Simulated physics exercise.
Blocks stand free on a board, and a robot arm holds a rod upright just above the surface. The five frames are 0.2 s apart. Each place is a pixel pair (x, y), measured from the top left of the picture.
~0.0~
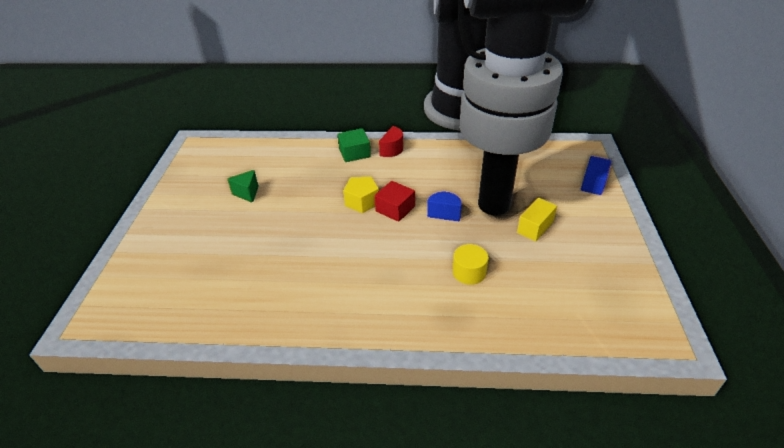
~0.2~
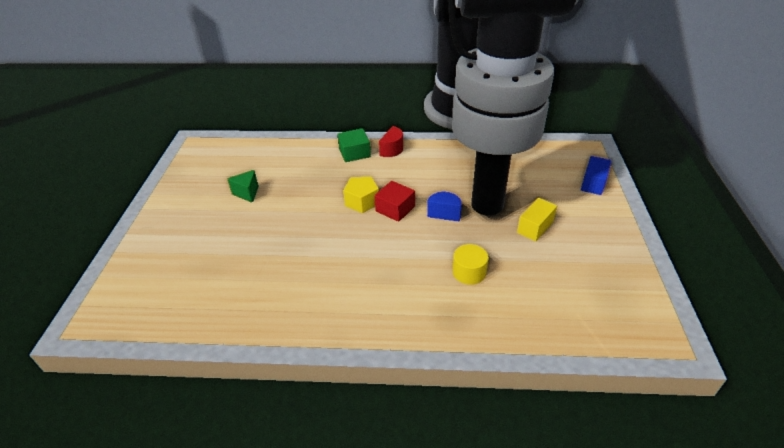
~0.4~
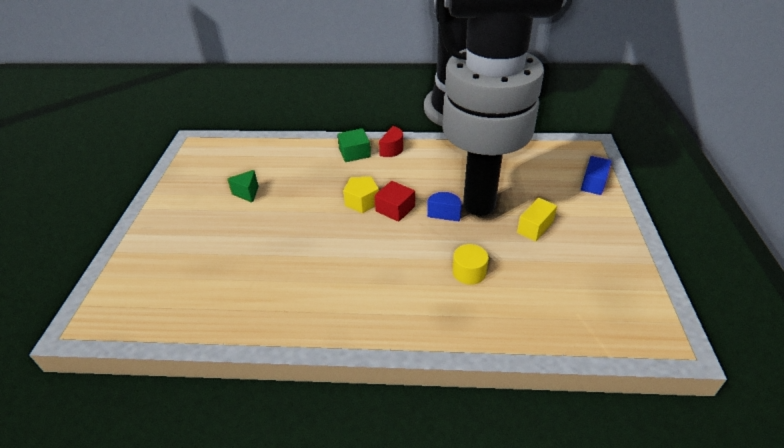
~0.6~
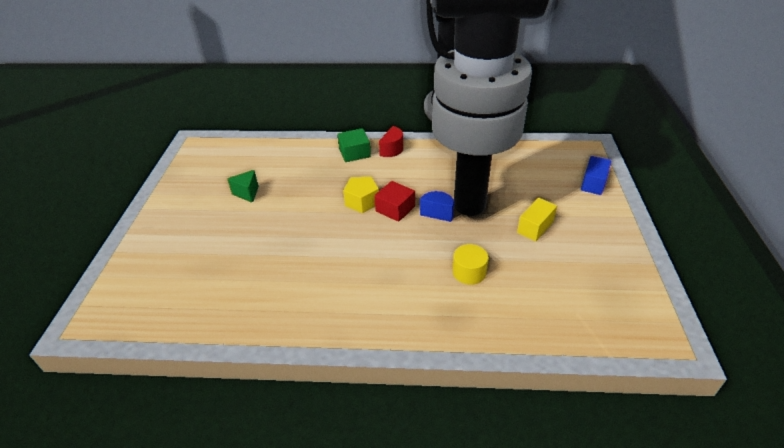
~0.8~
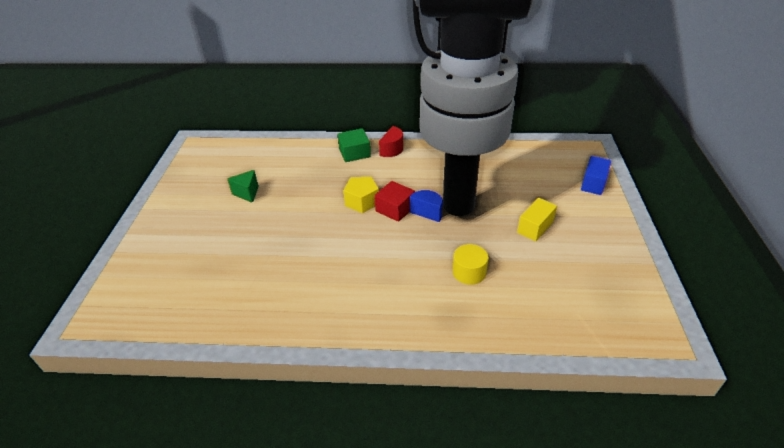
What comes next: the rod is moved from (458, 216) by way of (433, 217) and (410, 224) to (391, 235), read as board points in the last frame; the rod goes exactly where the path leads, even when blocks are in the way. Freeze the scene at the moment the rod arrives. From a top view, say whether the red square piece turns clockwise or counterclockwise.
It makes a counterclockwise turn.
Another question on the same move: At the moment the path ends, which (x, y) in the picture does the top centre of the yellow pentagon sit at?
By then it is at (340, 182).
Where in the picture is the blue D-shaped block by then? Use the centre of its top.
The middle of its top is at (393, 194).
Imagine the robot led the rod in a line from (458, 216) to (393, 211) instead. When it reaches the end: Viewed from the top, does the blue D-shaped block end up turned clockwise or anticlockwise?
Answer: Clockwise.
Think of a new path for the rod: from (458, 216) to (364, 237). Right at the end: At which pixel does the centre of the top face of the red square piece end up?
I'd guess (375, 183).
On the path given first. One third of the way, rod at (432, 208); yellow pentagon at (343, 183); red square piece at (375, 186), turned 15° anticlockwise; blue D-shaped block at (406, 193), turned 30° clockwise.
Two thirds of the way, rod at (410, 215); yellow pentagon at (340, 182); red square piece at (373, 185), turned 20° anticlockwise; blue D-shaped block at (393, 194), turned 85° clockwise.
At the end, rod at (391, 226); yellow pentagon at (340, 182); red square piece at (373, 184), turned 20° anticlockwise; blue D-shaped block at (393, 194), turned 85° clockwise; yellow oblong block in place.
